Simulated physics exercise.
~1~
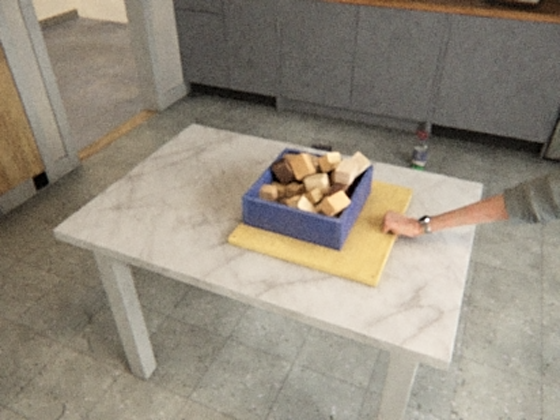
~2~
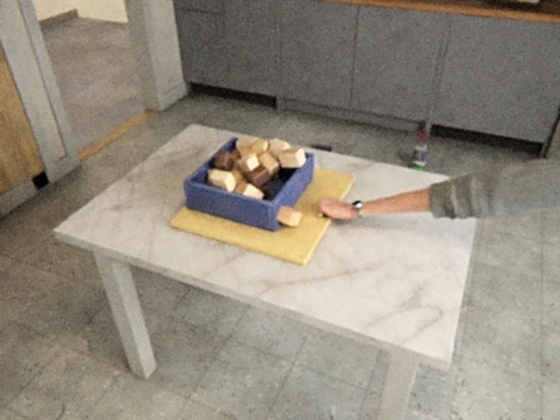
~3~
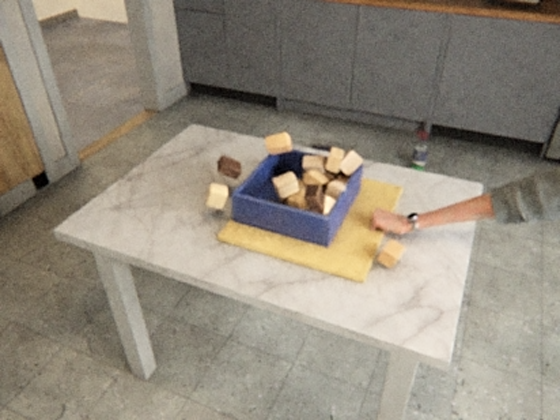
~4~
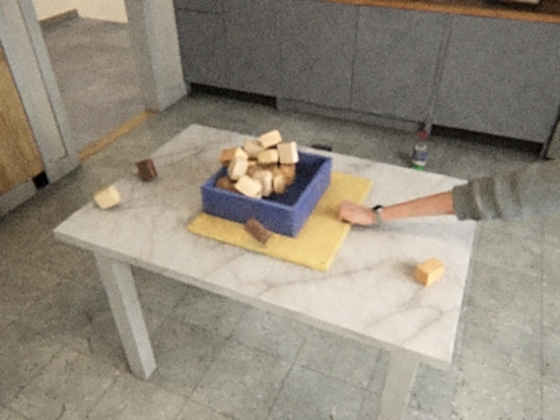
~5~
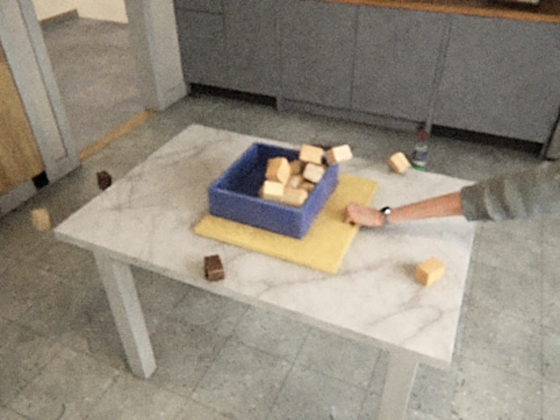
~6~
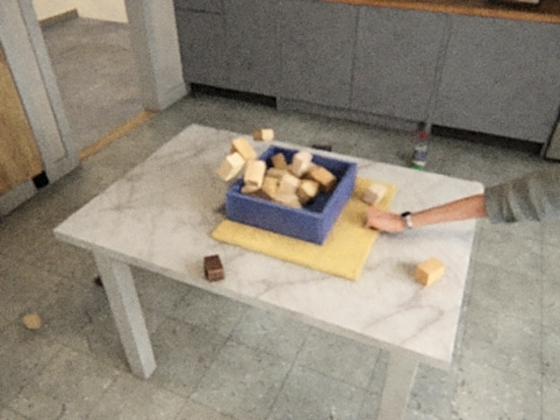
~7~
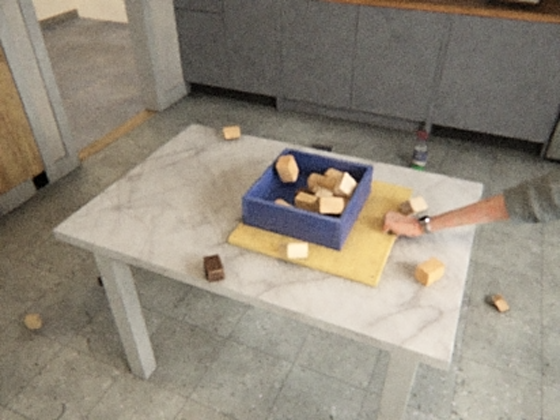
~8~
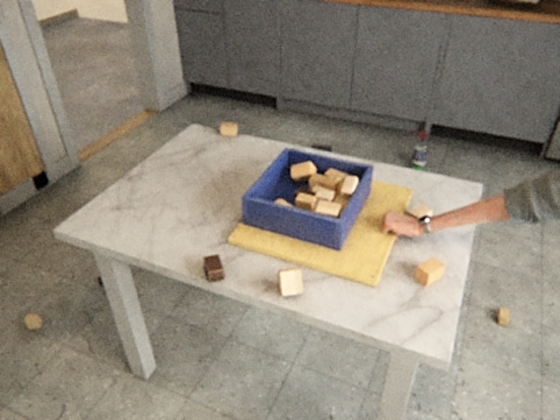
A blue box heaped with wooden blocks sits on a yellow board, which a hand reaching from the right holds on a white marble-patterned table, seen from above in a room with grey cabinets. The hand pushes the board left, then pulls it back right, and blocks jump over the box's walls. As the swings continue, a pale block and a dark one slide left and drop off the table, while others scatter across the top. Another lands on the floor at right. Finally the board rests at the right, the box partly emptied and several blocks lying around it.
